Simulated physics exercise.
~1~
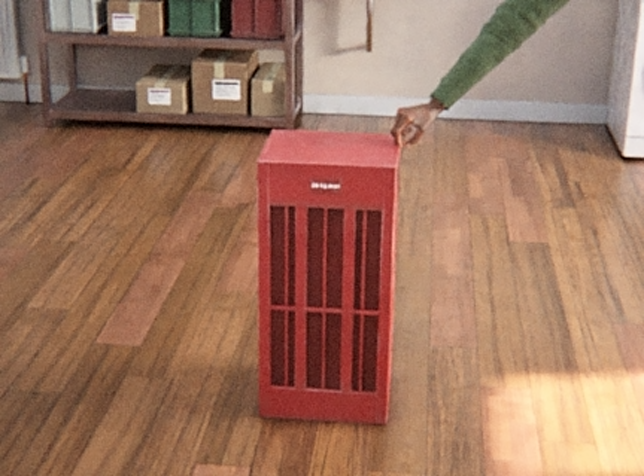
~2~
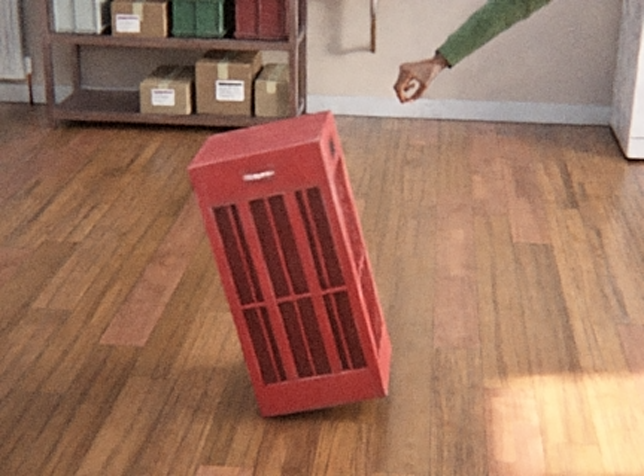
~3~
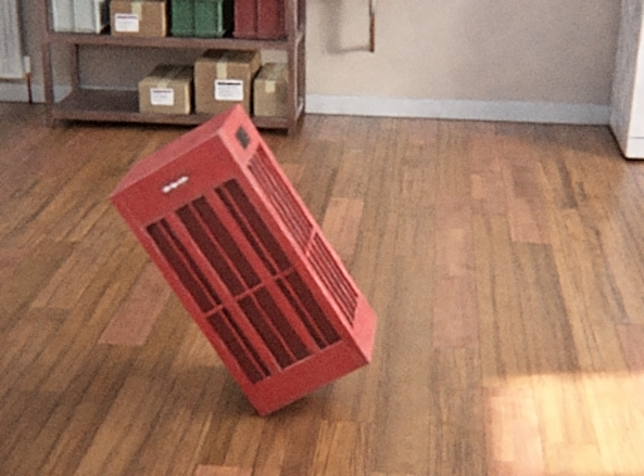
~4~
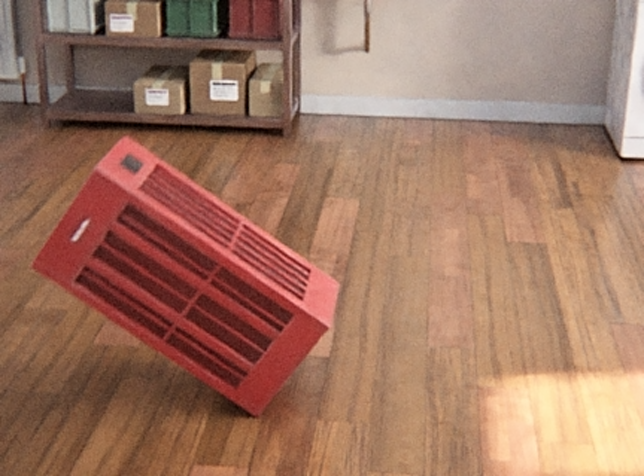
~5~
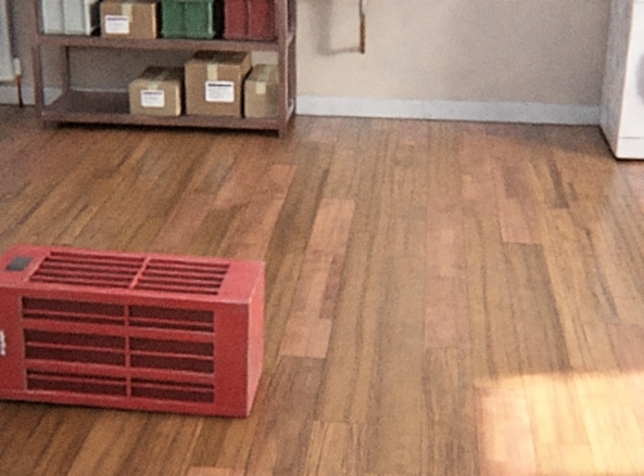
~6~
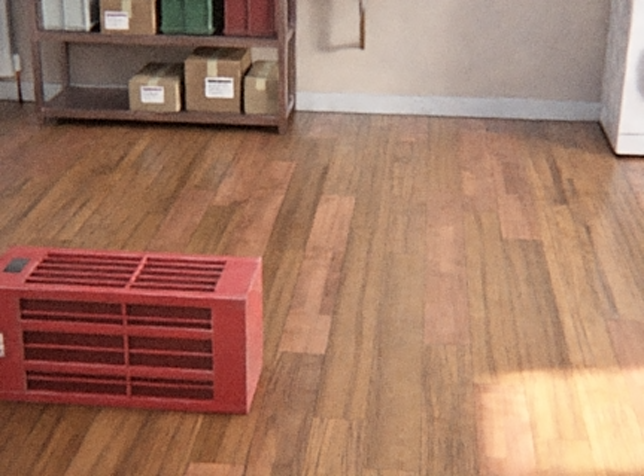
A tall red crate with dark slatted openings stands upright on a wooden floor, seen from slightly above by a gently swaying camera. Behind it are a brown shelf holding cardboard boxes and green and red containers, a pale wall, and a patch of sunlight at lower right. A hand in a green sleeve reaches in from the upper right and touches the crate's top corner. The crate tips to the left as the hand lets go and draws back out of view. It leans further and further, then topples and lies still on its side at lower left.
